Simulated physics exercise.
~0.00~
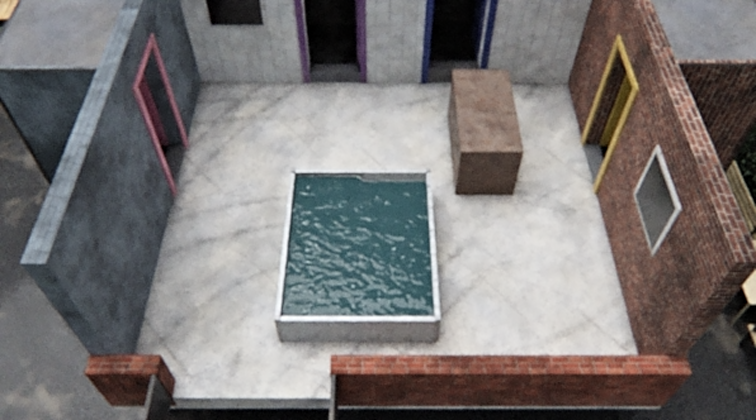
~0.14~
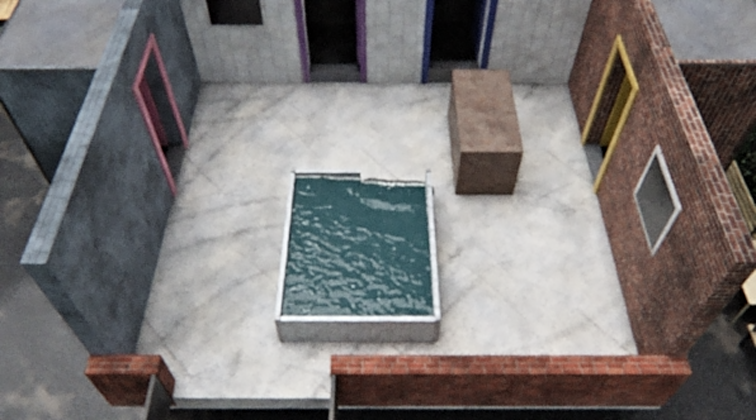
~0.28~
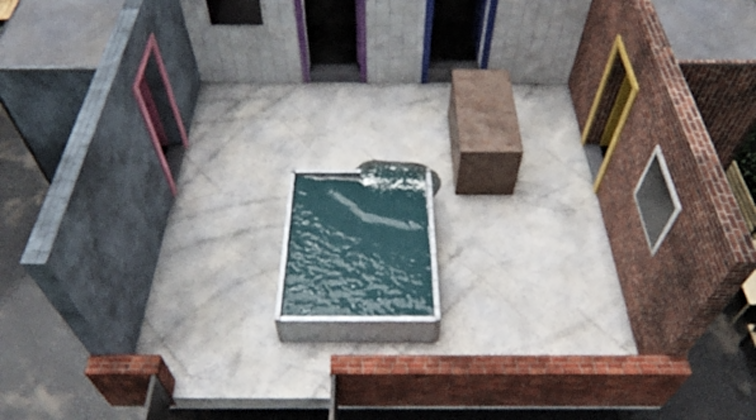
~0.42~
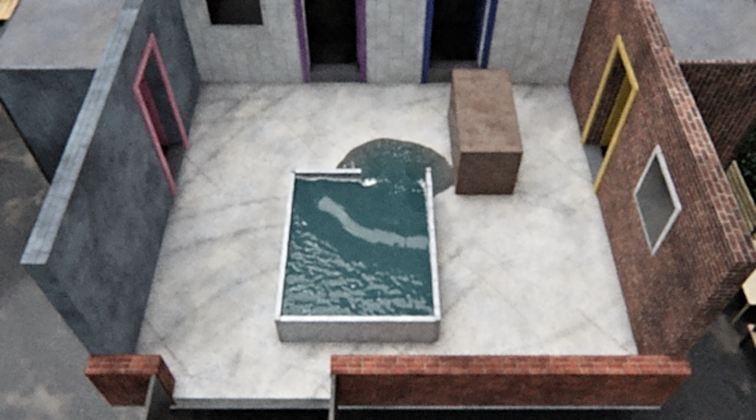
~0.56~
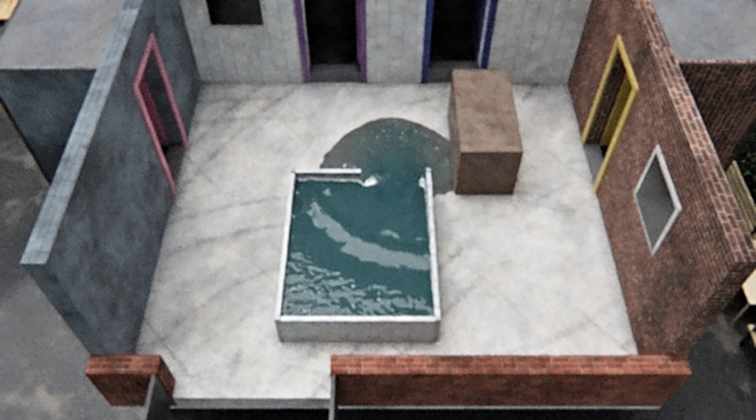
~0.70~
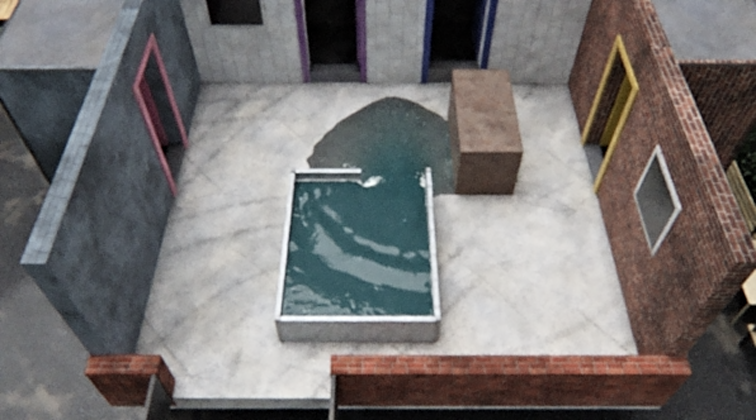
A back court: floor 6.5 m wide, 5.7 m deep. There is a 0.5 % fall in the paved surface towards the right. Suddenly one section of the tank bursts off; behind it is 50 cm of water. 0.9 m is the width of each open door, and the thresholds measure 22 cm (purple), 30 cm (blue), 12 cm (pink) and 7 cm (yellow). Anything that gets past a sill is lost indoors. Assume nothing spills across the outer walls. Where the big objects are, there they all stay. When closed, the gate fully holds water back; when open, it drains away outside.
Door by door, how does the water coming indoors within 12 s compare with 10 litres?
At the end, at the purple door the total will be lower than the limit; at the blue door the total will be lower than the limit; at the pink door the total will be lower than the limit; at the yellow door the total will be lower than the limit.
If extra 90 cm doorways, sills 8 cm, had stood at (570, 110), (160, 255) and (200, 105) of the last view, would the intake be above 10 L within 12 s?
So, in the order given, it's beyond the mark, then shy of the mark, then beyond the mark.
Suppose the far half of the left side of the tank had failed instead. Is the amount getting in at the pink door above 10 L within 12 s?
In that case, pink door: More than that.
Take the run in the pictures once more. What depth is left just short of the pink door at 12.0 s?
Looks like about 4.5 cm at that spot.
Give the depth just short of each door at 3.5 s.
Readings (cm): Purple = 16; blue = 20; pink = 1; yellow = 5.
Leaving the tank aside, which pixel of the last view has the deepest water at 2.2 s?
Pixel (424, 85), about.
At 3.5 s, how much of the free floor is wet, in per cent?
Covered: Roughly 40 per cent.
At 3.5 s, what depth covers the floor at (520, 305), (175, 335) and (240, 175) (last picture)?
Spot one 0 cm, spot two 0 cm, spot three 0 cm.
After 1.4 s water covers 20 % of the floor and is deepest (32 cm) near (434, 85); purple door 13 cm at the sill, 0 L in, blue door 20 cm at the sill, 0 L in, pink door not reached, yellow door not reached.
After 2.2 s water covers 25 % of the floor and is deepest (35 cm) near (424, 85); purple door 19 cm at the sill, 0 L in, blue door 25 cm at the sill, 1 L in, pink door not reached, yellow door not reached.
After 3.5 s water covers 40 % of the floor and is deepest (26 cm) near (424, 85); purple door 16 cm at the sill, 0 L in, blue door 20 cm at the sill, 3 L in, pink door not reached, yellow door 5 cm at the sill, 0 L in.
After 7.0 s water covers 90 % of the floor and is deepest (15 cm) near (555, 85); purple door 10 cm at the sill, 0 L in, blue door 13 cm at the sill, 3 L in, pink door 8 cm at the sill, 0 L in, yellow door 6 cm at the sill, 0 L in.
After 12.0 s water covers 100 % of the floor and is deepest (10 cm) near (565, 85); purple door 6 cm at the sill, 0 L in, blue door 7 cm at the sill, 3 L in, pink door 5 cm at the sill, 0 L in, yellow door 4 cm at the sill, 1 L in.
